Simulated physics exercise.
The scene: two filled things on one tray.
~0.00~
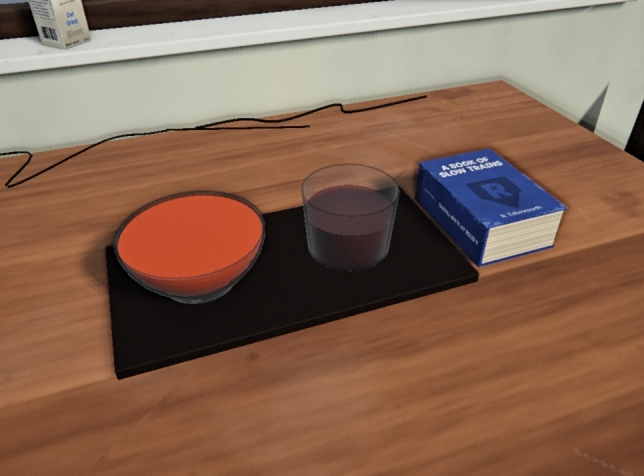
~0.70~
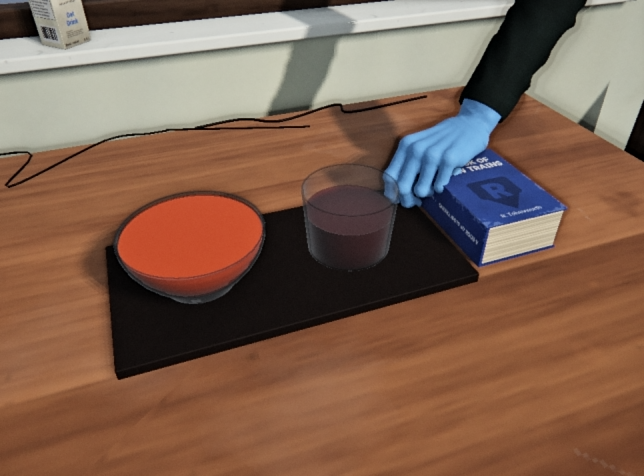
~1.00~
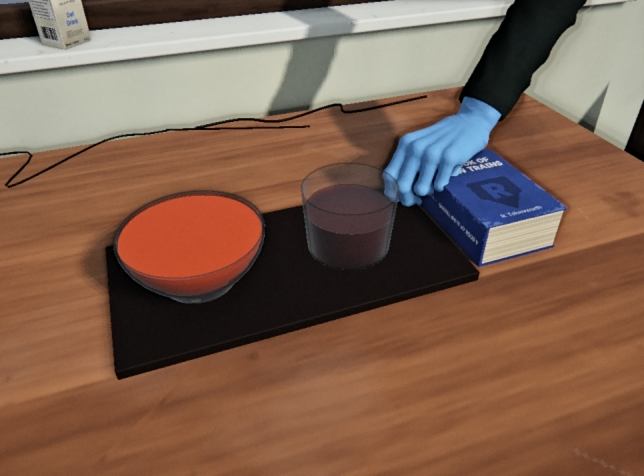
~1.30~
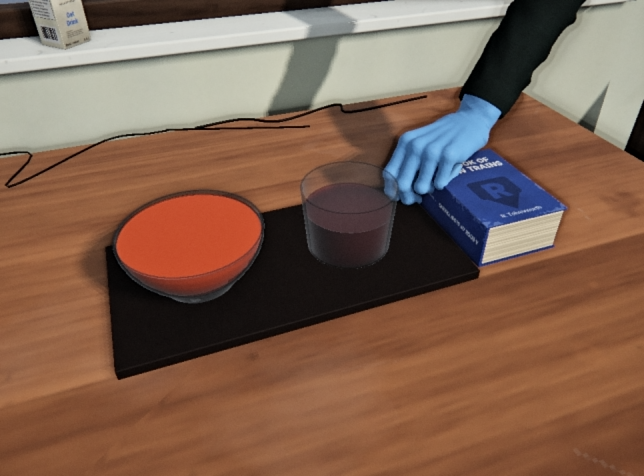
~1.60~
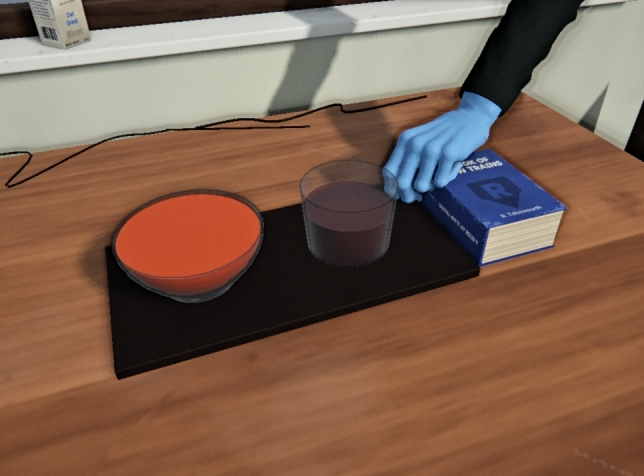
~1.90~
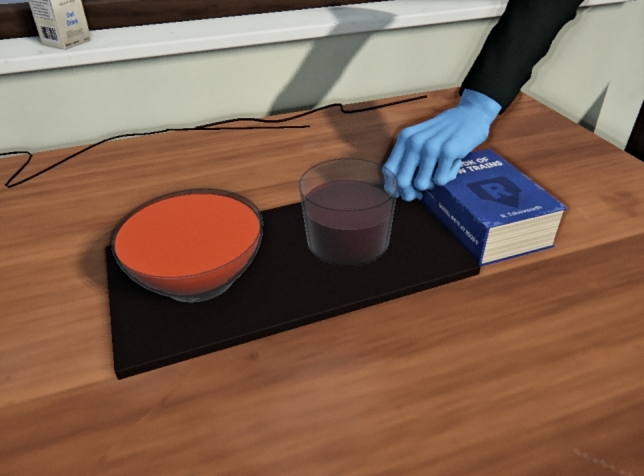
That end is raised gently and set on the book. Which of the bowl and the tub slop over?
On the left the bowl loses some, on the right the tub holds.
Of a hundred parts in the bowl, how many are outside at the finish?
Close to 18 %.
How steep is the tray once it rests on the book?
Roughly 9°.
By 2.6 s, the tray slopes by about 6°; bowl, it has slopped over; tub, its rim is dry.
By 3.4 s, the tray slopes by about 11°; bowl, it has slopped over; tub, its rim is dry.
By 4.6 s, the tray slopes by about 9°, resting on the book; bowl, it has slopped over; tub, its rim is dry.
